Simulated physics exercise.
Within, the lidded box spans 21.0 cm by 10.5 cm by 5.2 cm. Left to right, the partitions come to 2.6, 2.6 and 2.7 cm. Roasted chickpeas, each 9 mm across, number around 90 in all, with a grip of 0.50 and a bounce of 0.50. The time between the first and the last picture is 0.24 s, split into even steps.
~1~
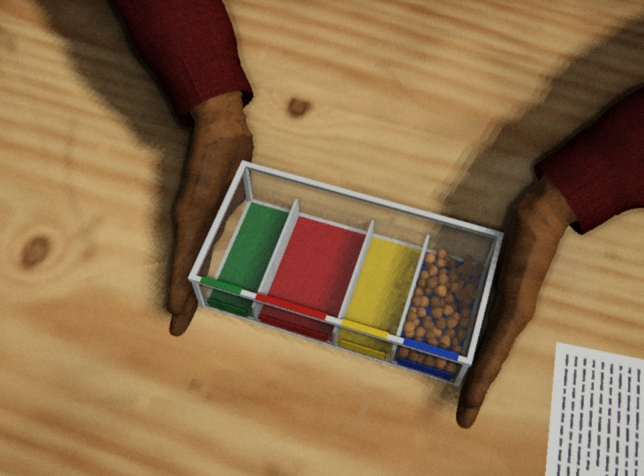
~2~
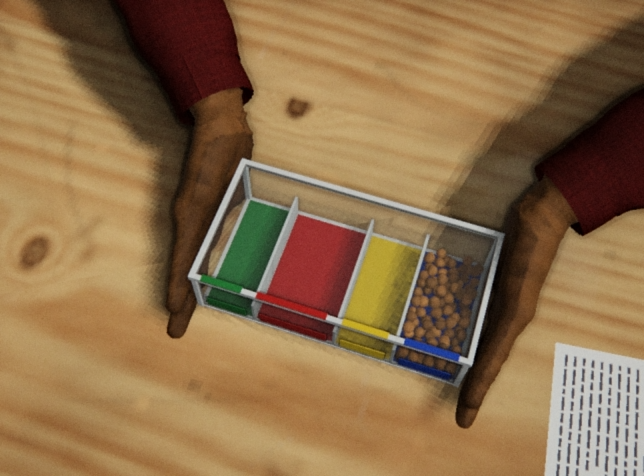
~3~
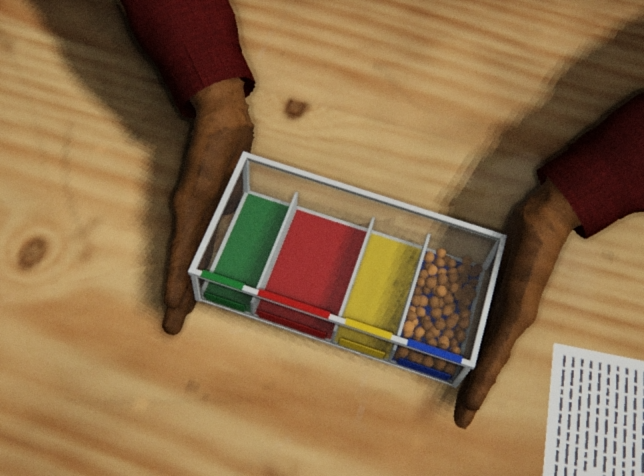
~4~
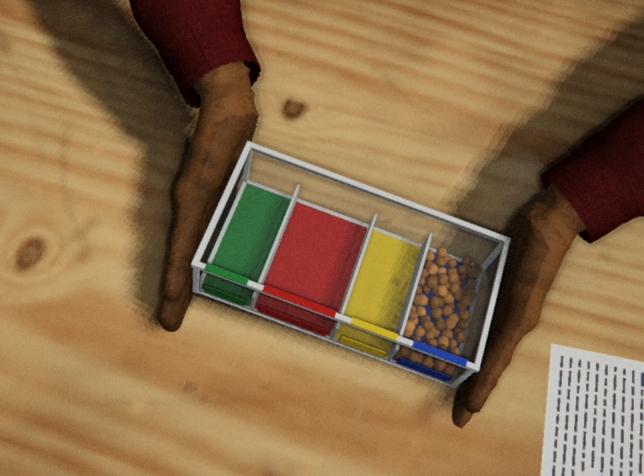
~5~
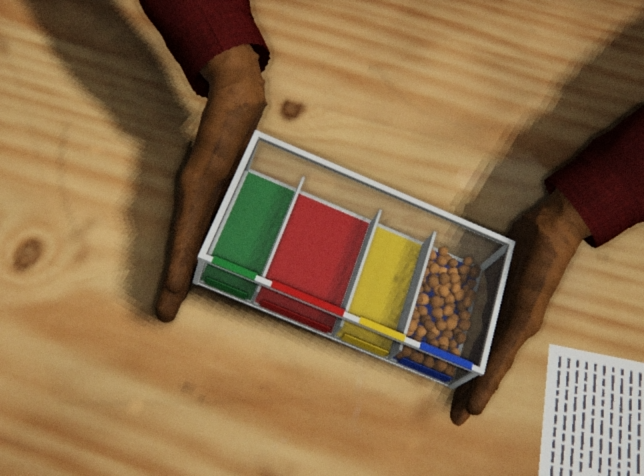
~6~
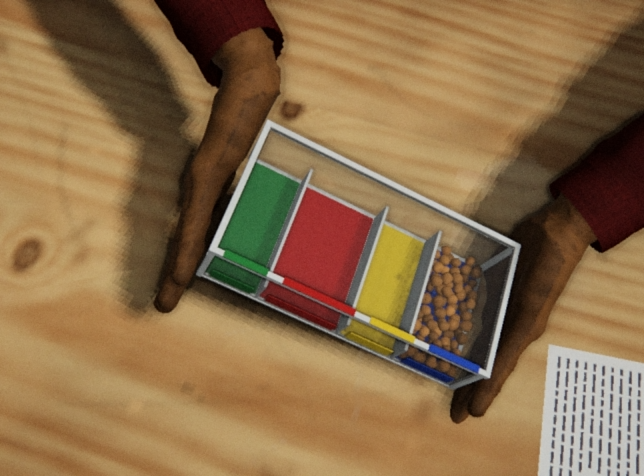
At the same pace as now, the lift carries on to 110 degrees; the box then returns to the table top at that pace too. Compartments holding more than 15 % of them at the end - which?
At the end, red compartment: Fails to beat the threshold, blue compartment: Beats the threshold, green compartment: Fails to beat the threshold, yellow compartment: Fails to beat the threshold.
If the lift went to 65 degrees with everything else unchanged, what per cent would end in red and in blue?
In per cent, red gets 0, blue gets 100.
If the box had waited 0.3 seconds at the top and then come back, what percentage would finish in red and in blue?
Result - red: 0 %; blue: 100 %.
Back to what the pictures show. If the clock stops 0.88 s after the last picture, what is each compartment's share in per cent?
It splits as red 0, blue 100, green 0 and yellow 0 percent.
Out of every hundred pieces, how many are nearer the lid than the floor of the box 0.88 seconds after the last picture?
Close to 60 in a hundred.
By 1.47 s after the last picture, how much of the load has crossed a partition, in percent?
Roughly 0 %.
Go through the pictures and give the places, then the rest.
In the first frame, box tilt 0 degrees, front corners at (196, 277) and (467, 359); blue 100 %.
In the second frame, box tilt 1 degrees, front corners at (195, 275) and (467, 360).
In the third frame, box tilt 4 degrees, front corners at (196, 270) and (470, 362), lowest corner right front.
In the fourth frame, box tilt 9 degrees, front corners at (199, 263) and (474, 365), lowest corner right front.
In the fifth frame, box tilt 15 degrees, front corners at (205, 255) and (479, 368), lowest corner right front.
In the sixth frame, box tilt 20 degrees, front corners at (216, 248) and (484, 371), lowest corner right front; blue 100 %.
Then, 0.88 s after the last picture, tilt 110 degrees; blue 100 %.
Then, 1.47 s after the last picture, tilt 48 degrees; blue 100 %.
Then, 2.11 s after the last picture, tilt 0 degrees; blue 100 %.
In the end, red 0 %, blue 100 %, green 0 %, yellow 0 %.
